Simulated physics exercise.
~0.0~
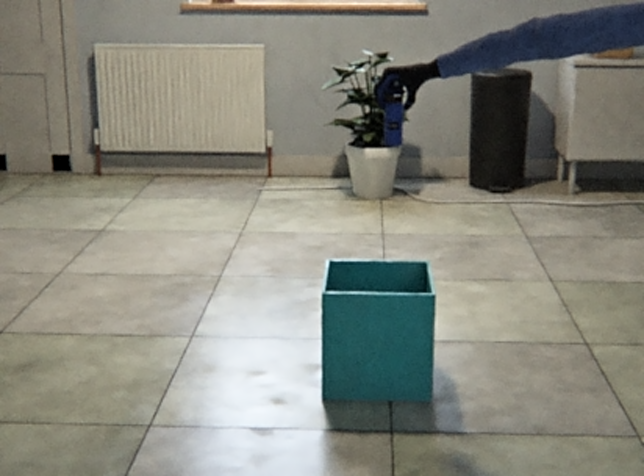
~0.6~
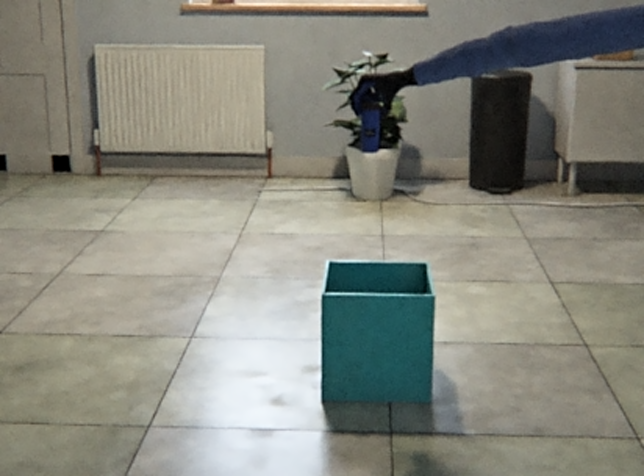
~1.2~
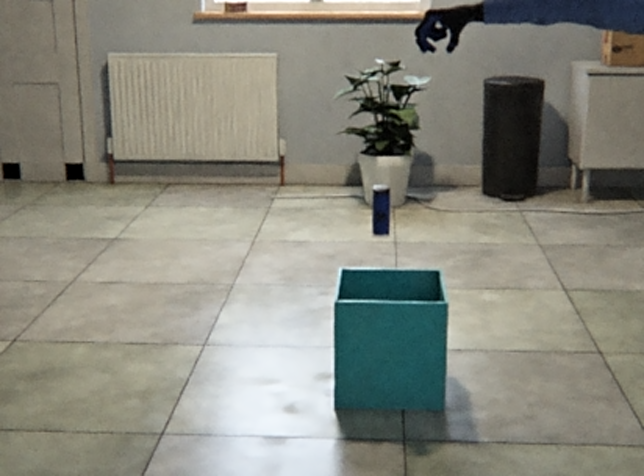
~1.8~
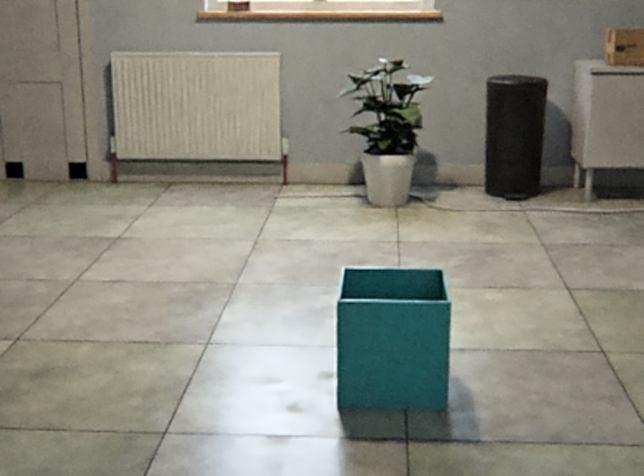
A room with a grey tiled floor is seen from the front by a gently swaying camera, with a white radiator, a potted plant and a dark bin along the back wall. An open teal box stands on the floor near the centre. A blue-sleeved arm with a dark hand reaches in from the right, holding a small blue shaker upright above the box, and shifts it a little to the left. The hand lets go and draws back as the shaker falls upright towards the box. It drops inside, leaving the box standing with the shaker out of sight.
